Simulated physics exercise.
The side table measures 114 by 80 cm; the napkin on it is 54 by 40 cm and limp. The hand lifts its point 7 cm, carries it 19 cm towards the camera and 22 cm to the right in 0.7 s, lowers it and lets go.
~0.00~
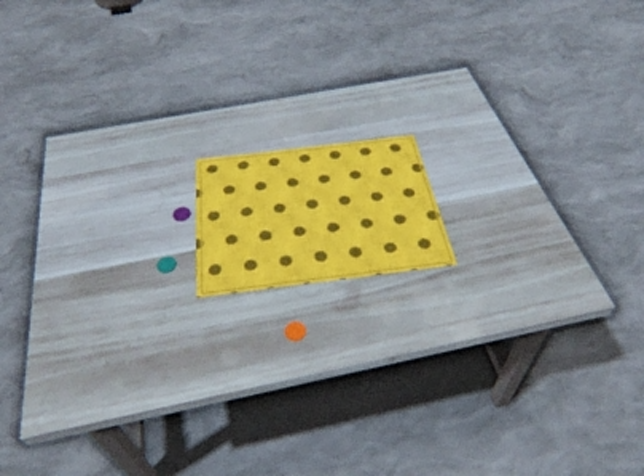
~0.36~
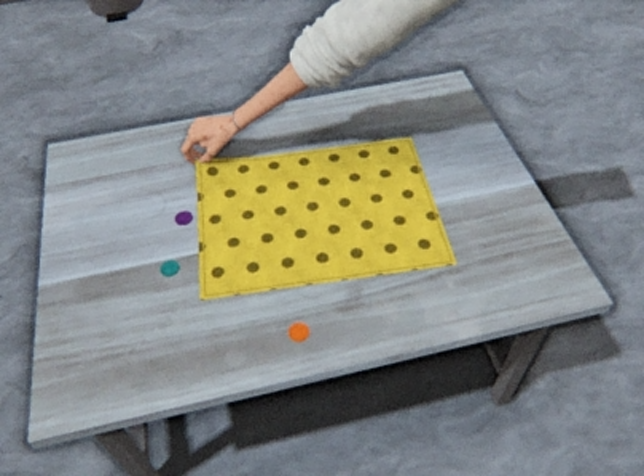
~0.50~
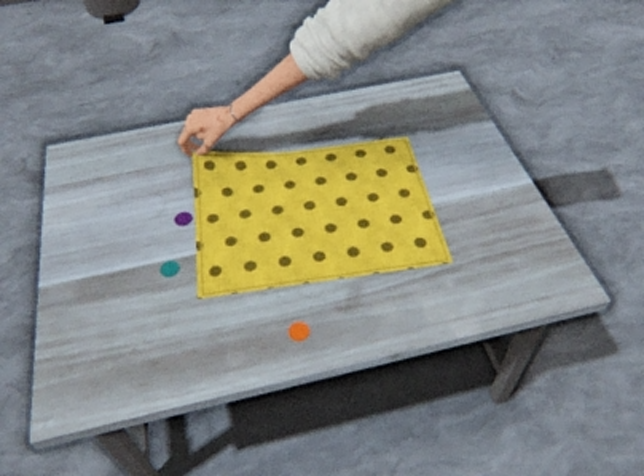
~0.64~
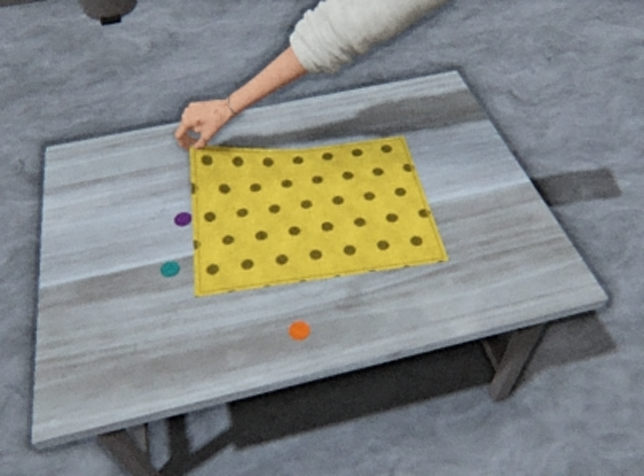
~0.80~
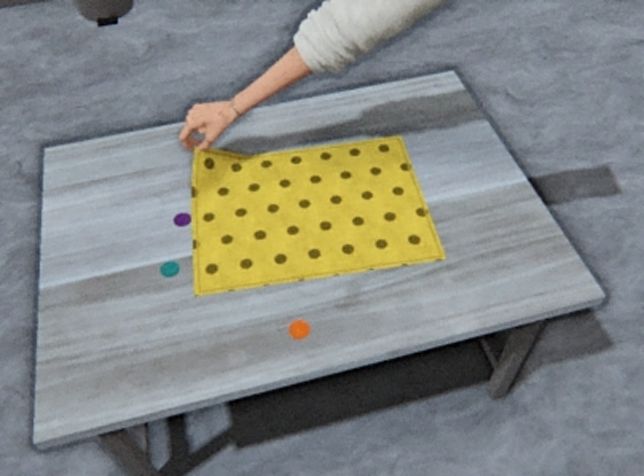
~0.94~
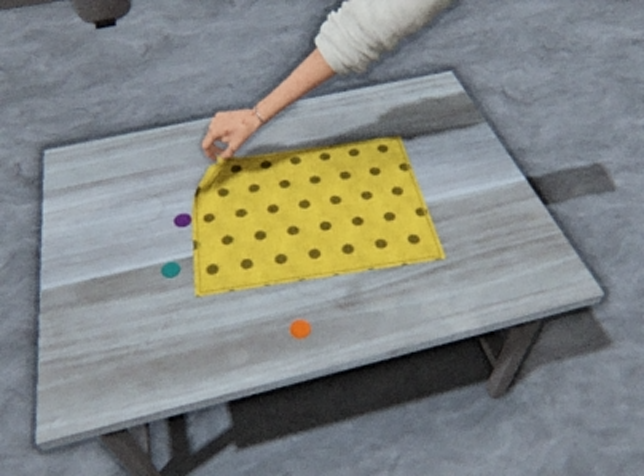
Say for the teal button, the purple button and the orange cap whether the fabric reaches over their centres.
In order: The teal button stays uncovered; the purple button still shows; the orange cap still shows.
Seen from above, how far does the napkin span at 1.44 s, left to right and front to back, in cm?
About 58 by 42 cm.
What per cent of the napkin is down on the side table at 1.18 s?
About 90 %.
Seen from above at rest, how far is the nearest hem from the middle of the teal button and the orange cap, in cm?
About 6 cm, 11 cm.
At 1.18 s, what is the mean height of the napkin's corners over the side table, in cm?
About 2 cm.
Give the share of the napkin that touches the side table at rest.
Some 80 per cent.
After 1.2 s, 90 % of it is down, spanning 58 by 43 cm, above no small thing.
After 1.4 s, 80 % of it is down, spanning 58 by 43 cm, above no small thing.
After 1.7 s, 80 % of it is down, spanning 58 by 43 cm, above no small thing.
After 1.9 s, 80 % of it is down, spanning 58 by 43 cm, above no small thing.
After 2.9 s, 80 % of it is down, spanning 58 by 43 cm, above no small thing.
